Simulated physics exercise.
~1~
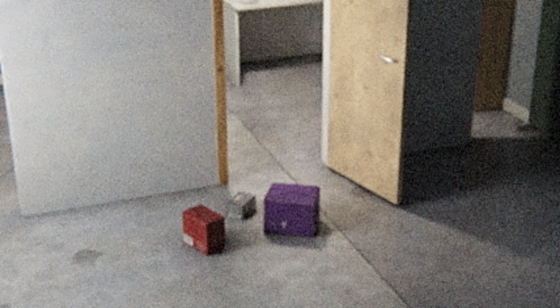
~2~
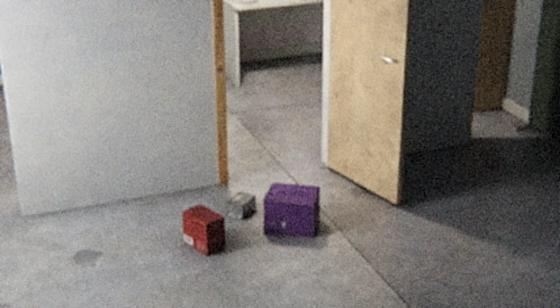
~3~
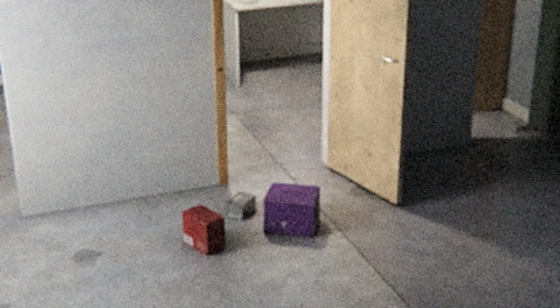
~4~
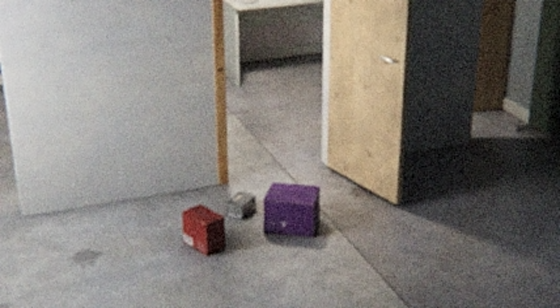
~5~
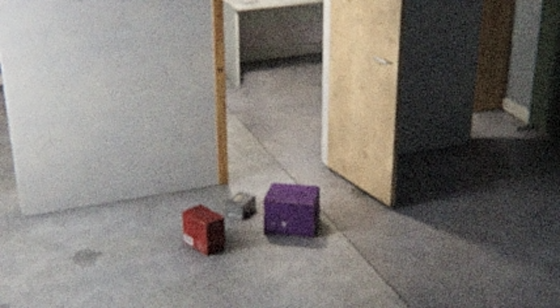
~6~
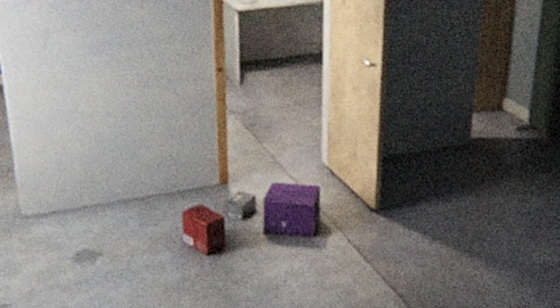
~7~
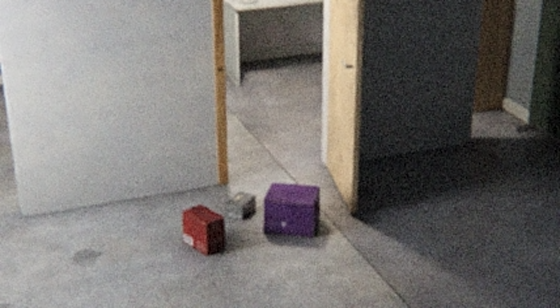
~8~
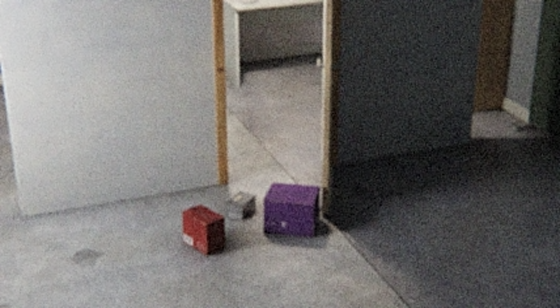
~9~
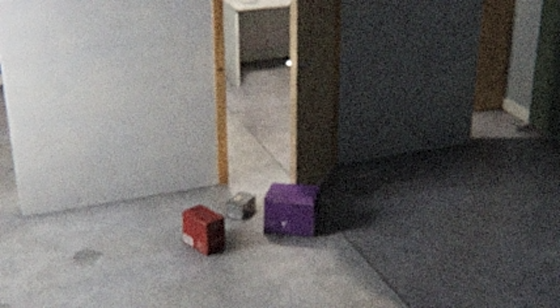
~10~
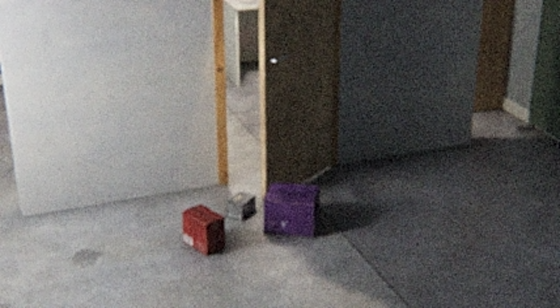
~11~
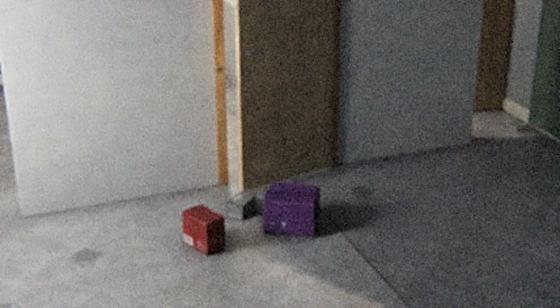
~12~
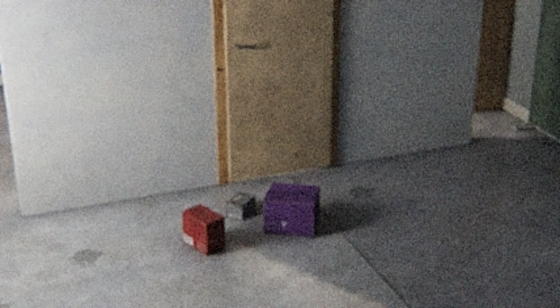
Room doorway with a wooden door swinging from wide open to fully shut behind red, grey and purple boxes sitting still.
